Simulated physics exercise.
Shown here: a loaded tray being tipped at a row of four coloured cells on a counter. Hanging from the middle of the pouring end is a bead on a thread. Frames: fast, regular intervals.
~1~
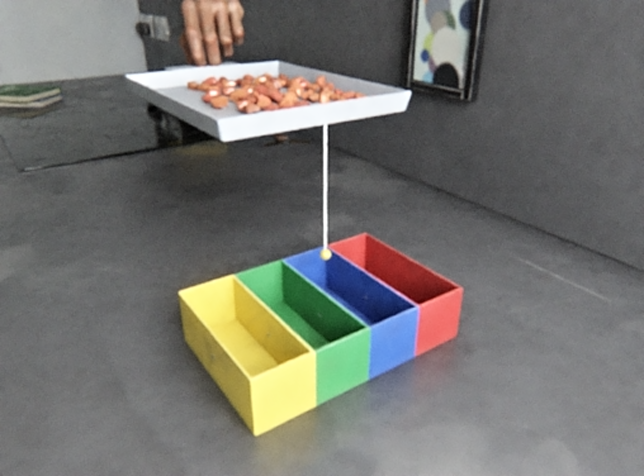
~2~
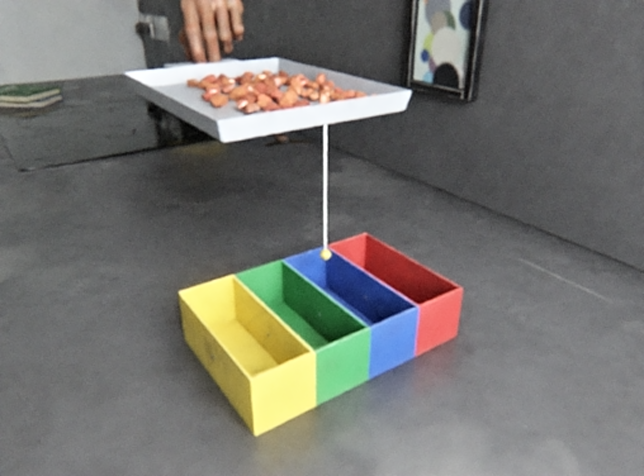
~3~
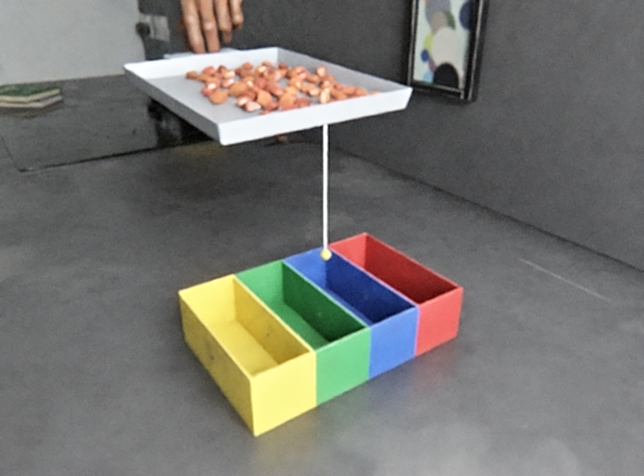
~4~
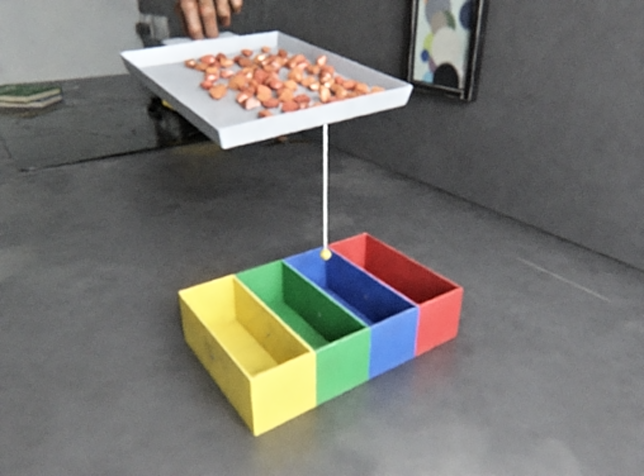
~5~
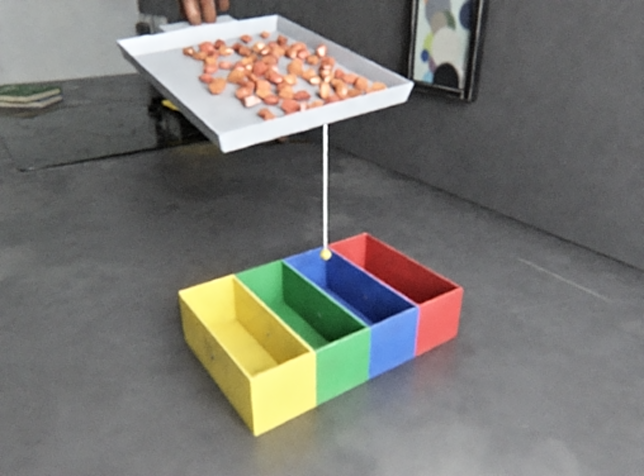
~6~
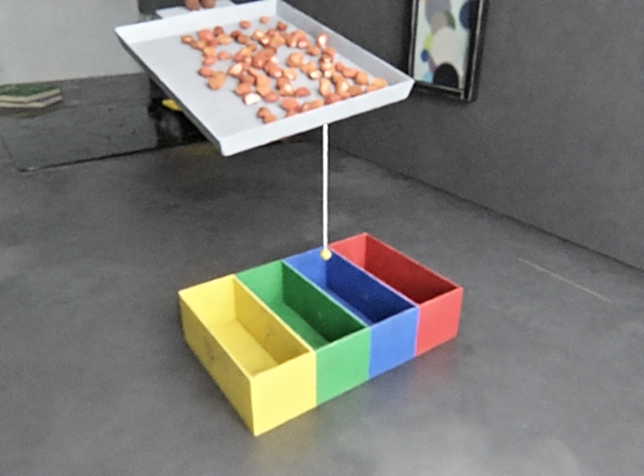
A white tray of reddish-brown pieces sits nearly level above a box of yellow, green, blue and red cells, a hand behind it and a bead hanging from its front edge. Its back edge then rises gradually, the front left corner dipping slightly, while the pieces, bead and cells keep their places.
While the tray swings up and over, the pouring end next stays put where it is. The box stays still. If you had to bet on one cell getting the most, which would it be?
I would bet on the yellow one.
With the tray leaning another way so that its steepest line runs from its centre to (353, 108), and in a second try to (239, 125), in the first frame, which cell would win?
The cell in red; the yellow cell.
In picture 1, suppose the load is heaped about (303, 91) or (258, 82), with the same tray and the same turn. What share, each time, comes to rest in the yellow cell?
From the first start you get 50 in a hundred, from the second 50 in a hundred.
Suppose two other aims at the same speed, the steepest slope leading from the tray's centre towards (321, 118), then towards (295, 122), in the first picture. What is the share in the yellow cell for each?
0 %, give or take, and then 20 %.
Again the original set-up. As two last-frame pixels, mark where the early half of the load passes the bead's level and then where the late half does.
Around (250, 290) first; around (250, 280) second.
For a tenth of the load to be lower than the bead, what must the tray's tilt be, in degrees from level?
Roughly 75 degrees.
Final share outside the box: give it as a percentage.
Share outside: Near 0 %.
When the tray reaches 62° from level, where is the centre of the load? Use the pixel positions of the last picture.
Look close to (257, 108) in the last picture.
Soon, tray tipped steeply; nearly all on the tray; a stray few in the yellow cell; a stray few falling or outside the box.
A while on, tray tipped past a quarter turn; a small part on the tray; about a third in the yellow cell; about a quarter in the green cell; a stray few in the blue cell; about a quarter falling or outside the box.
Towards the end, tray tipped past a quarter turn; about half in the yellow cell; about a third in the green cell; a small part in the blue cell; a stray few falling or outside the box.
Finally, tray tipped past a quarter turn; about half in the yellow cell; about a third in the green cell; a small part in the blue cell; none in the red cell; a stray few outside the box.
